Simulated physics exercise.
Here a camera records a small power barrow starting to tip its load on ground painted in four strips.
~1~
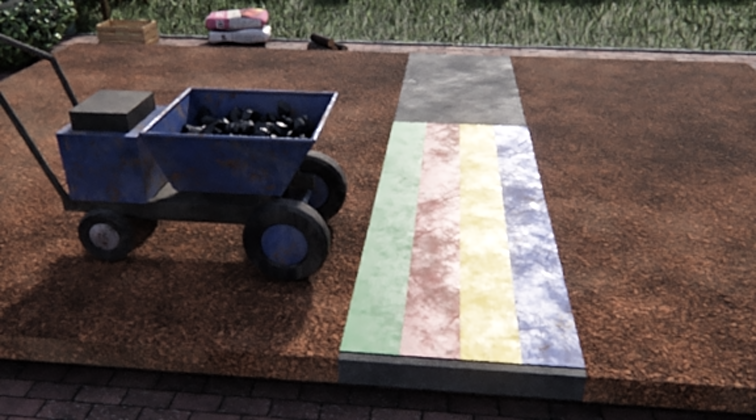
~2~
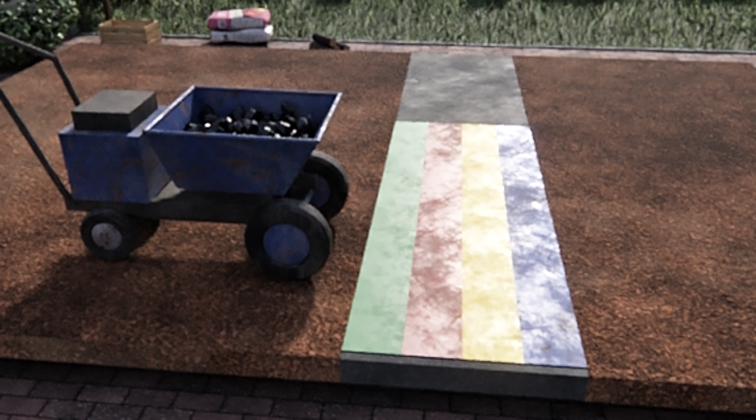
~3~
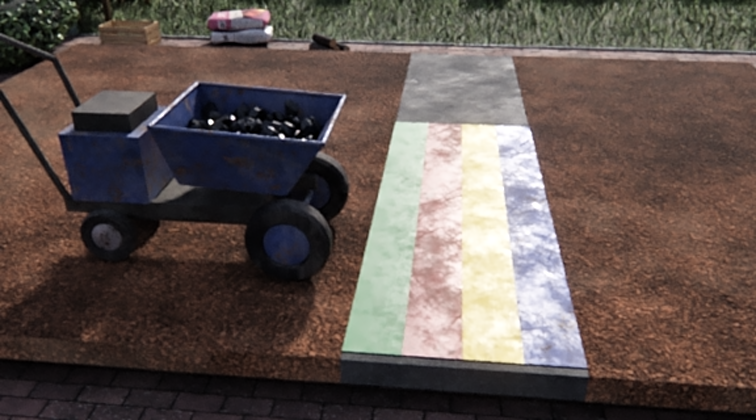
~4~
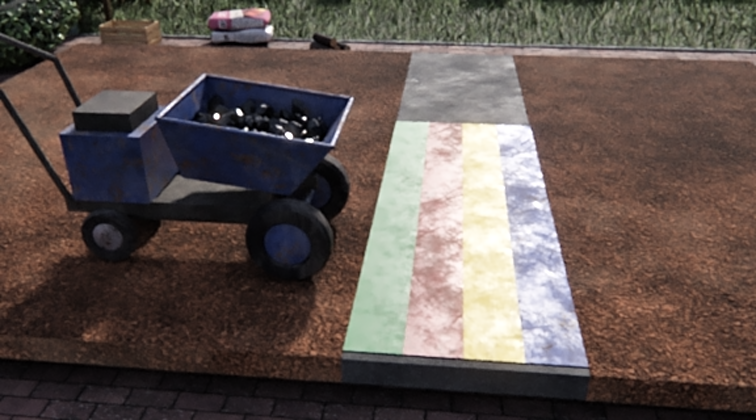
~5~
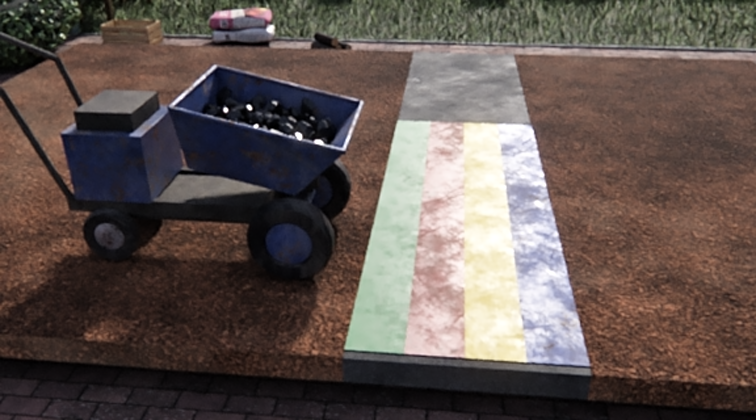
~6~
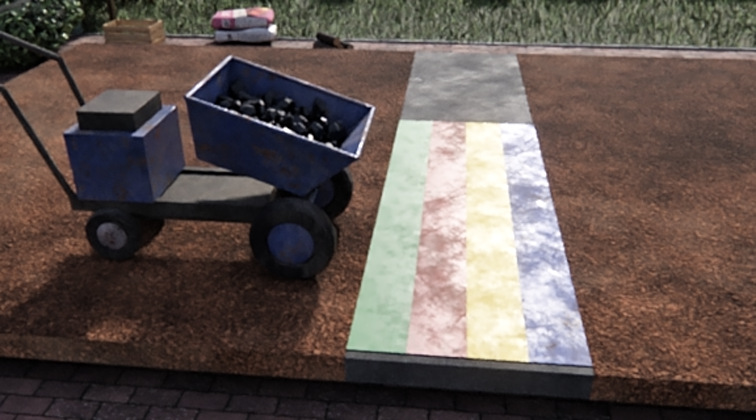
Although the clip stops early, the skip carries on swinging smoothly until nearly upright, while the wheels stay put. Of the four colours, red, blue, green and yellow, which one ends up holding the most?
The red one holds the most.
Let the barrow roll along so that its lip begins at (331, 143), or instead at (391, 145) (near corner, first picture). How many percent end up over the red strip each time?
First try: 50 per cent; second try: 0 per cent.
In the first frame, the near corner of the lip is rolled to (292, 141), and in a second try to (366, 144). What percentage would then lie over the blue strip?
First try: Some 0 %; second try: 20 %.
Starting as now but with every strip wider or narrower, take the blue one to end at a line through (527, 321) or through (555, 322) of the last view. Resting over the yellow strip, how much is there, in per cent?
About 30 and 30 per cent.
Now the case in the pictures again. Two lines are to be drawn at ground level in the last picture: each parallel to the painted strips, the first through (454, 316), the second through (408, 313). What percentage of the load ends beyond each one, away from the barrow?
Estimate: 40 %, then 80 %.
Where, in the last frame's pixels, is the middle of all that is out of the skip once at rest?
About (446, 247).
Just after the last frame, skip tipped steeply; every one in the skip.
A moment on, skip tipped steeply; almost all in the skip; just a few over the green strip; about a tenth over the red strip.
Further on, skip tipped right over; roughly a quarter in the skip; just a few over the green strip; roughly half over the red strip; roughly a quarter over the yellow strip; just a few over the blue strip; just a few off the paint.
When it is over, skip tipped right over; about a tenth in the skip; roughly a quarter over the green strip; roughly half over the red strip; roughly a quarter over the yellow strip; about a tenth over the blue strip; just a few off the paint.
